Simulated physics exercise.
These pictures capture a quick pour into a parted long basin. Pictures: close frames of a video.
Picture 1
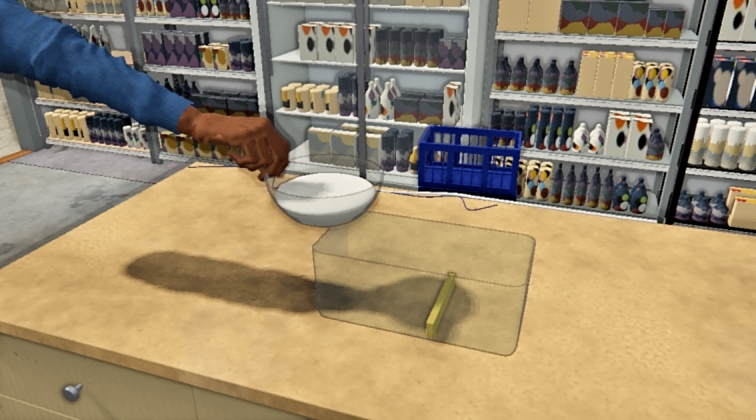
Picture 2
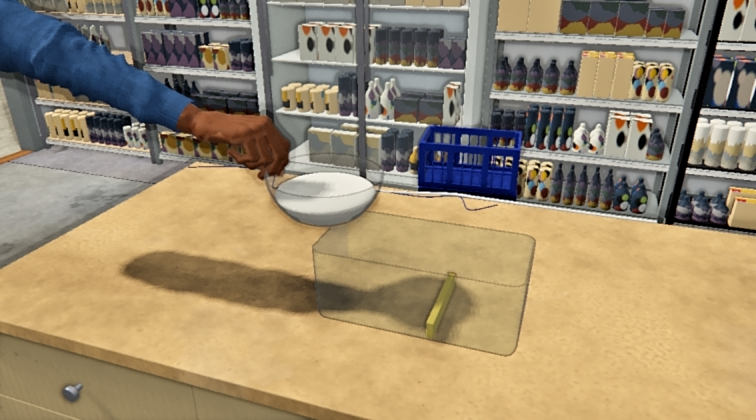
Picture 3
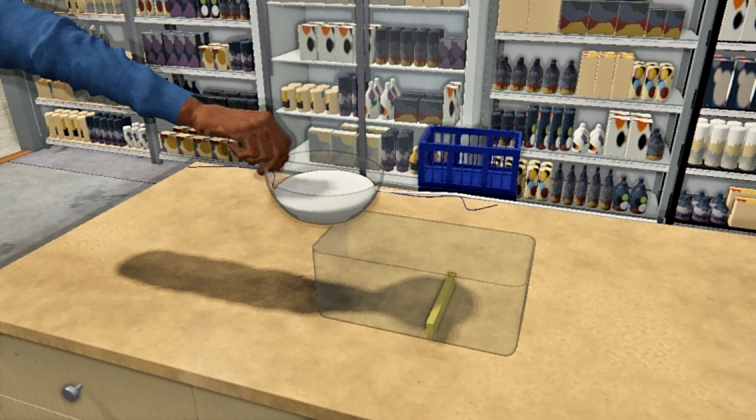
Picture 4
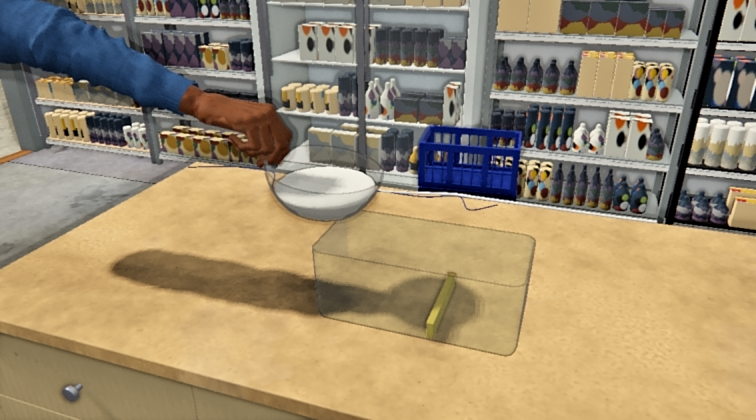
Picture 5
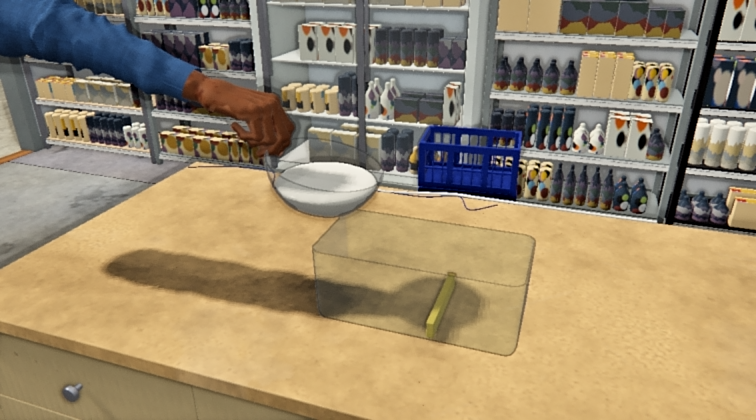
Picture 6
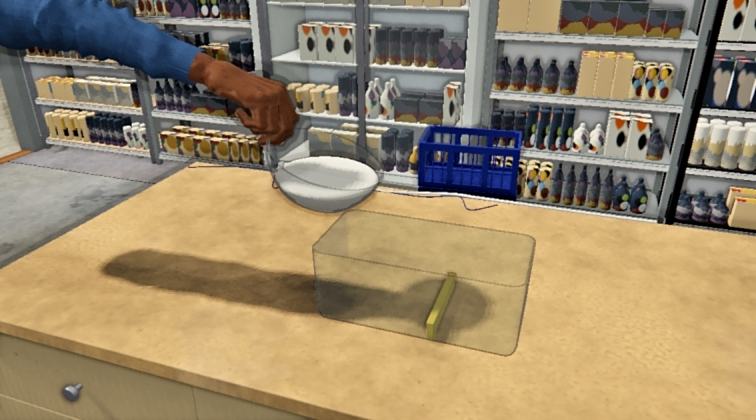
A hand slowly tilts a clear bowl of white liquid above a see-through basin.
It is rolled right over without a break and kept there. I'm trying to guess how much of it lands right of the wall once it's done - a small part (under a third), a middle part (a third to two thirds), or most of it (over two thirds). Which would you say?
I'd say a middle part, a third to two thirds.
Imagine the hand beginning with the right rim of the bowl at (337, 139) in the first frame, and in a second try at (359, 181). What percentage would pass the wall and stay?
It comes out at around 20 percent and then around 20 percent.
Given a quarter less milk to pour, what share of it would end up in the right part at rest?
My estimate is about 55 percent.
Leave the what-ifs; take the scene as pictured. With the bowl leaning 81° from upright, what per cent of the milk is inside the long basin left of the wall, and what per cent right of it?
About 10 per cent left, 0 per cent right.
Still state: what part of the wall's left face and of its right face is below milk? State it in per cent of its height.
I get 40 % for the left and 70 % for the right.
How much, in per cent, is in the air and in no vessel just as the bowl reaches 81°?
It works out to about 50 percent.
A moment on, the bowl is tipped on its side and 37 per cent is still to pour, 12 is left of the wall and 0 right of it.
Next, the bowl is tipped right over and 0 per cent is still to pour, 28 is left of the wall and 68 right of it.
Then the bowl is tipped right over and 0 per cent is still to pour, 39 is left of the wall and 59 right of it.
Later the bowl is tipped right over and 0 per cent is still to pour, 43 is left of the wall and 55 right of it.
At rest 44 per cent lies left of the wall, 54 right of it and 2 outside.
